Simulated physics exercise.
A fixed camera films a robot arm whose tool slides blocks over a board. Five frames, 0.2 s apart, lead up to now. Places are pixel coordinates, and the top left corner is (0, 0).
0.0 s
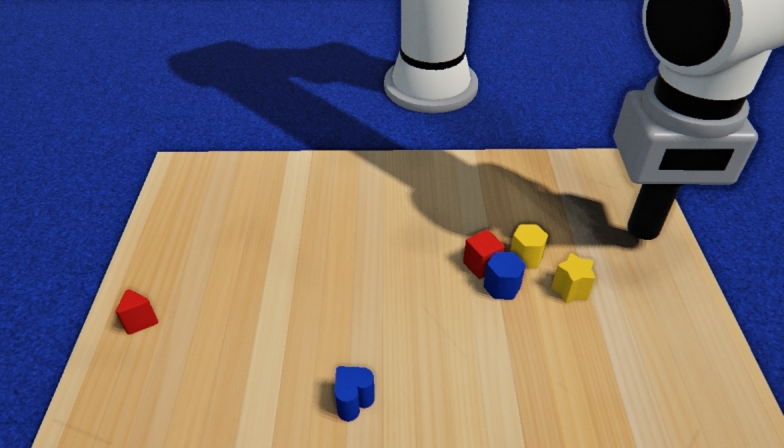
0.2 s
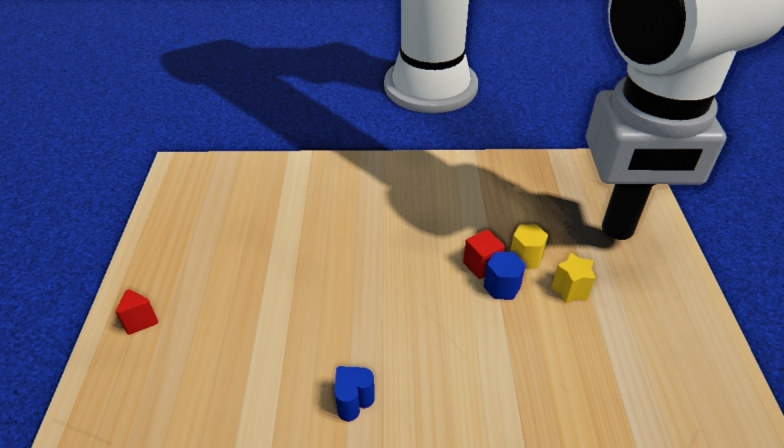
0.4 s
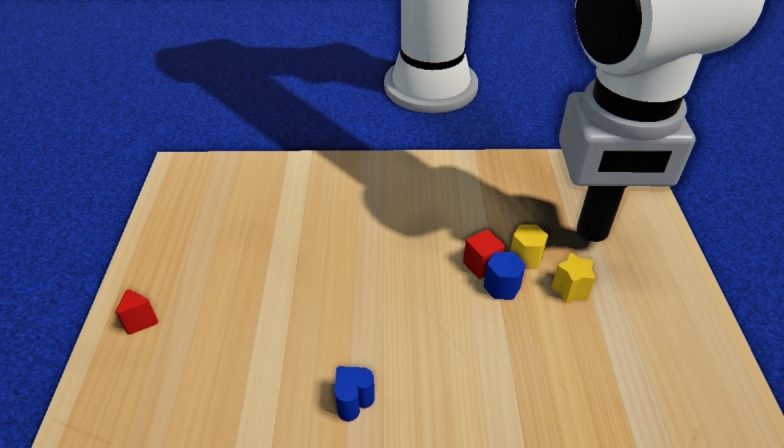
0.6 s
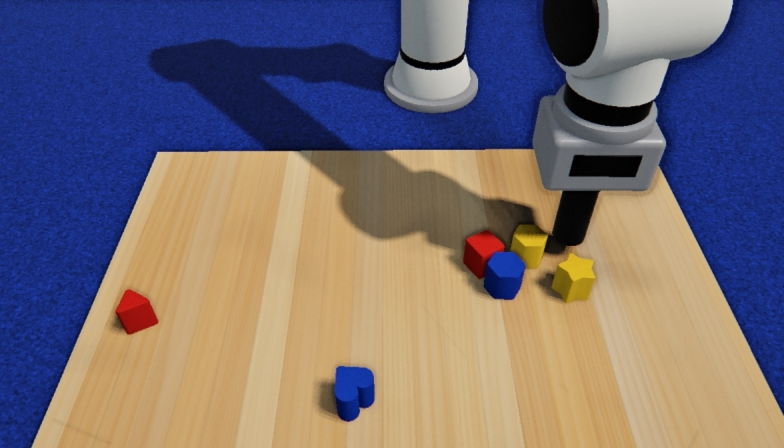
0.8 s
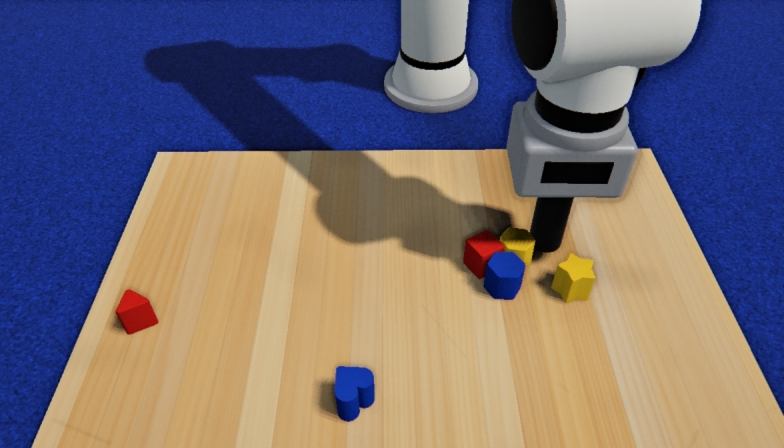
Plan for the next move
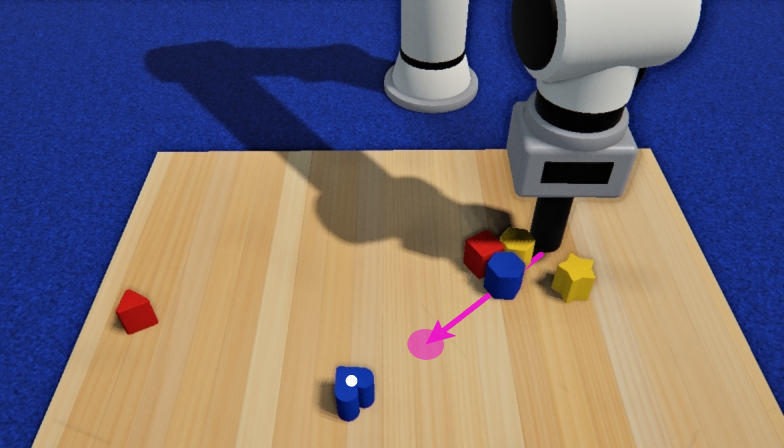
A robot arm slid its black tool left across the back right of a wooden board, then nudged the yellow six-sided block slightly left beside the red and blue blocks, while the other pieces stayed put.
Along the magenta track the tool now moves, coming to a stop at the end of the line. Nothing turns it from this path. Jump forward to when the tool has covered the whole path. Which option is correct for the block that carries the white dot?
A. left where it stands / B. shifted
Answer: A.
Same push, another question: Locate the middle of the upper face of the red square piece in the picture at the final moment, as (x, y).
The red square piece ends near (439, 242).
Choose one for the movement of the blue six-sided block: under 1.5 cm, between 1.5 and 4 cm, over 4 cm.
The answer is over 4 cm.
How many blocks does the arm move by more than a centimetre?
Most likely three or more.
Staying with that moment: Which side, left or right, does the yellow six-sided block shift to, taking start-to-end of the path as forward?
Seen from start to end, it moves right.
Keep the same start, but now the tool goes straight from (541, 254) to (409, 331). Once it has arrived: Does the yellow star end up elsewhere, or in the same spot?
That block is going to be left alone.
Drawn move, in a line from (541, 254) to (426, 344); the dot is on the blue heart.
On the path given first. One third of the way, tool at (509, 269); red square piece at (449, 243), turned 50° clockwise; blue six-sided block at (487, 279), turned 70° anticlockwise; yellow six-sided block at (478, 254), turned 35° clockwise.
Two thirds of the way, tool at (470, 299); red square piece at (439, 242), turned 80° clockwise; blue six-sided block at (451, 312), turned 85° anticlockwise; yellow six-sided block at (458, 261), turned 65° clockwise.
At the end, tool at (426, 332); blue heart still; red square piece at (439, 242), turned 80° clockwise; blue six-sided block at (409, 350), turned 100° anticlockwise; yellow six-sided block at (458, 261), turned 65° clockwise.
